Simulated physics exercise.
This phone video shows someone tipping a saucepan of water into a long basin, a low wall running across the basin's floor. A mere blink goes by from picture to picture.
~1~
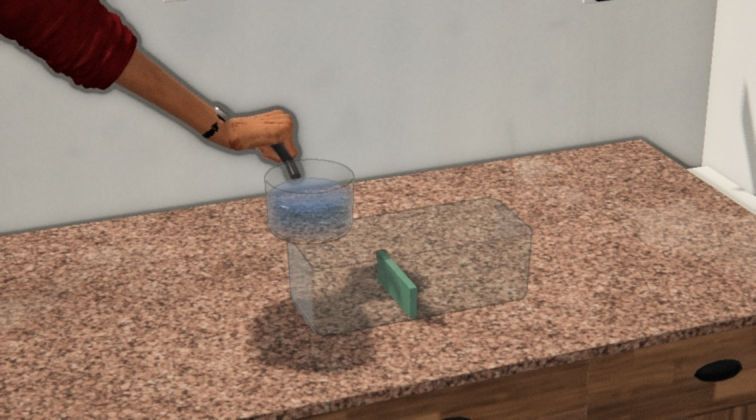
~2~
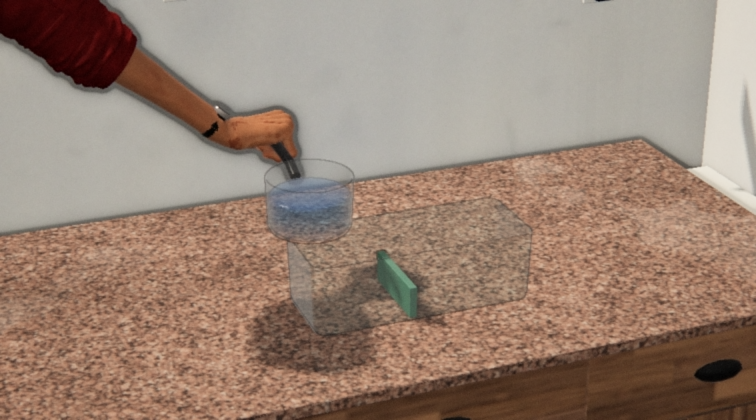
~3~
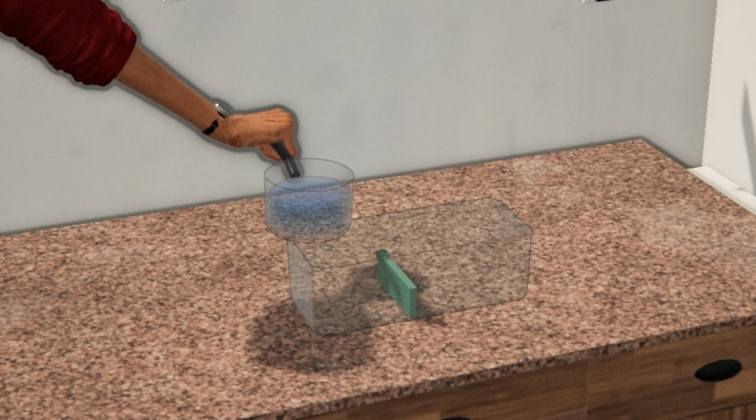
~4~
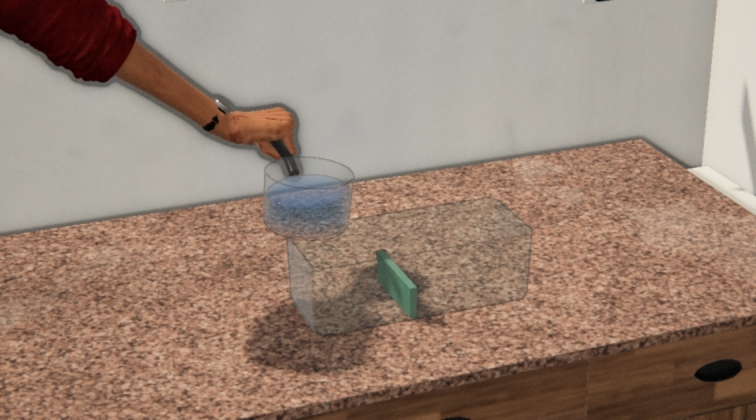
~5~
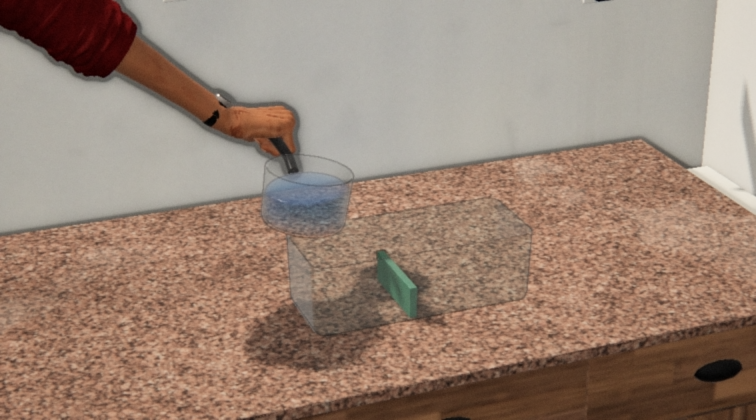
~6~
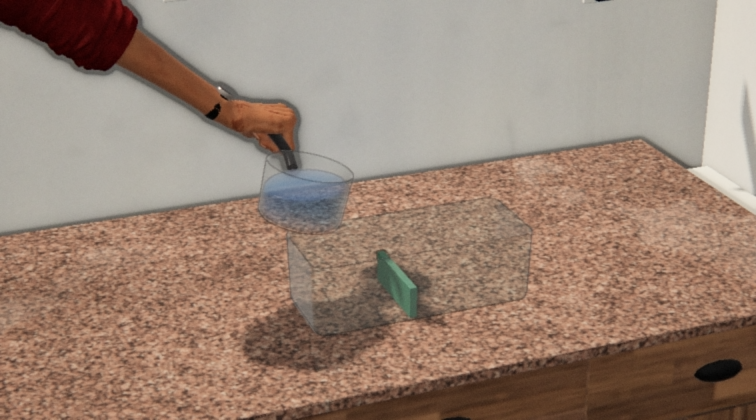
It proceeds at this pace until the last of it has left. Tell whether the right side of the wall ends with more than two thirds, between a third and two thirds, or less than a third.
The right side ends with more than two thirds.
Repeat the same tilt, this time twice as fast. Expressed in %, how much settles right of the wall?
Something like 85 percent.
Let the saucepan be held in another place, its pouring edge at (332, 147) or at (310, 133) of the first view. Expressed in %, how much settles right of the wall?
Around 70 percent first, around 20 percent second.
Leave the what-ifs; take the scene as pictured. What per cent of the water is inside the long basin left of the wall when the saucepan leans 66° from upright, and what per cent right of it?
Left part close to 5 in a hundred, right part close to 0.
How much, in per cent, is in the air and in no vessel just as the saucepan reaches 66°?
Roughly 20 %.
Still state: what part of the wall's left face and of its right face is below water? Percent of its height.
Once still, it is 0 % on the left and 40 % on the right.
A moment on, the saucepan is tipped part way and 73 per cent is still to pour, 5 is left of the wall and 0 right of it.
Next, the saucepan is tipped right over and 14 per cent is still to pour, 6 is left of the wall and 62 right of it.
Then the saucepan is tipped right over and 0 per cent is still to pour, 7 is left of the wall and 91 right of it.
Later the saucepan is tipped right over and 0 per cent is still to pour, 7 is left of the wall and 92 right of it.
In the end 7 per cent lies left of the wall, 92 right of it and 1 outside.
